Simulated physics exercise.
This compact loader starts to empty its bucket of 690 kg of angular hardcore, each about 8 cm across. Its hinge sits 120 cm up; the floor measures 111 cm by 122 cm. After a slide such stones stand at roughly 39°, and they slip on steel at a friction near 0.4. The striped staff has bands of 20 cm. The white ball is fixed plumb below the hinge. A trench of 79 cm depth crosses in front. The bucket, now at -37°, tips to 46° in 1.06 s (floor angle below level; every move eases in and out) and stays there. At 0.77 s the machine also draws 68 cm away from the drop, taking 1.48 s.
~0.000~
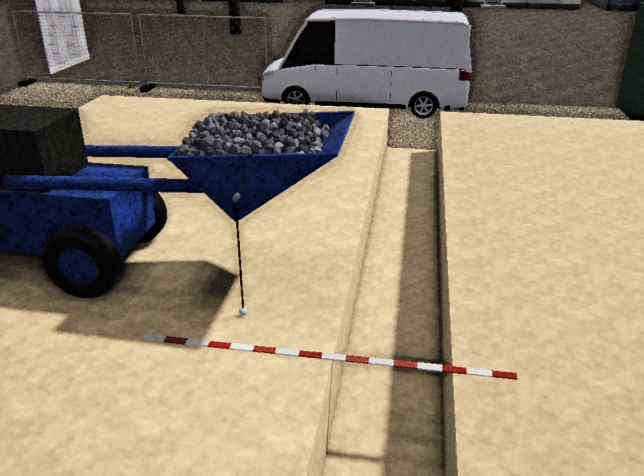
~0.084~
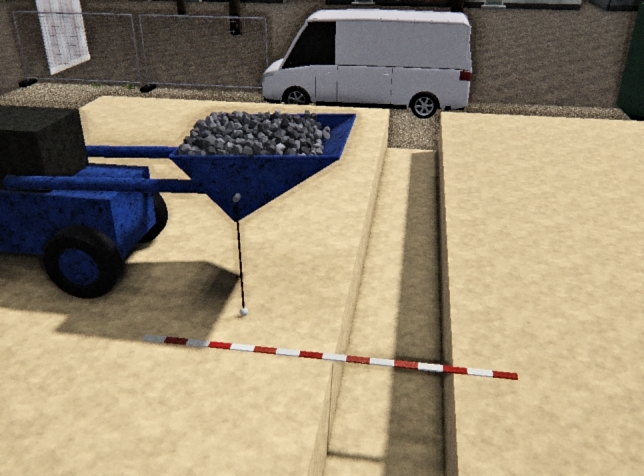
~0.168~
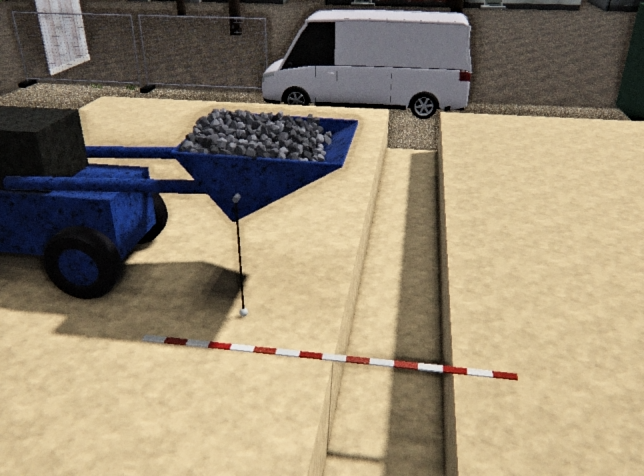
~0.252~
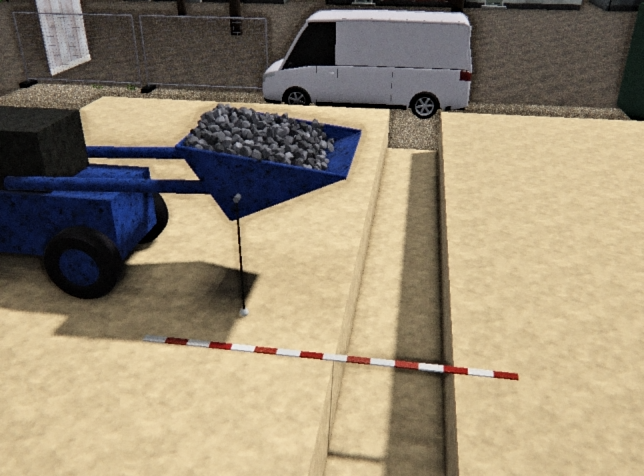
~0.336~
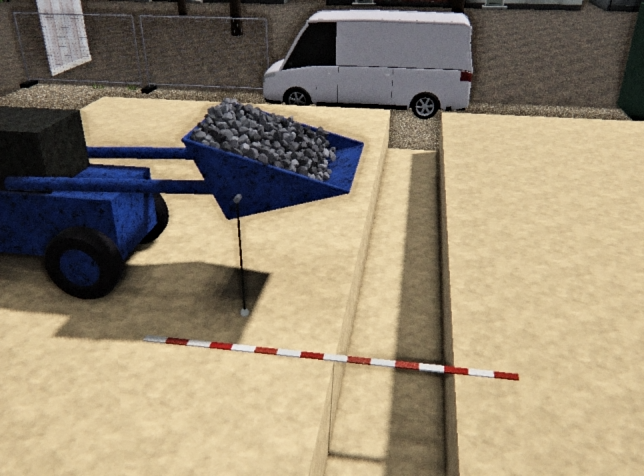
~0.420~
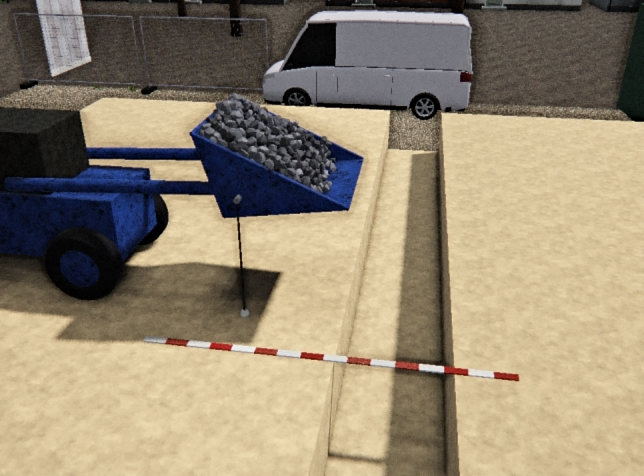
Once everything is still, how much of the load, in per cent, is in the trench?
About 40 per cent.
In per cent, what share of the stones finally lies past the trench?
Near 0 in a hundred.
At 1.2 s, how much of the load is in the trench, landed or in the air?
Some 10 per cent.
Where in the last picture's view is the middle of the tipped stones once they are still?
Near (333, 285).
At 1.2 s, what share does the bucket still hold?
It holds some 50 per cent.
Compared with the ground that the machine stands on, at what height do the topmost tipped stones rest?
Some 36 cm above that level.
After 0.8 s the floor is at 34°; 99 % in the bucket, 1 % short of the trench; the foremost stones are at (342, 230).
After 1.2 s the floor is at 46°; 48 % in the bucket, 45 % short of the trench, 8 % in the trench; the foremost stones are at (381, 315).
After 2.7 s the floor is at 46°; 0 % in the bucket, 60 % short of the trench, 40 % in the trench; the foremost stones are at (440, 363).
After 5.5 s the floor is at 46°; 0 % in the bucket, 60 % short of the trench, 40 % in the trench; the foremost stones are at (440, 363).
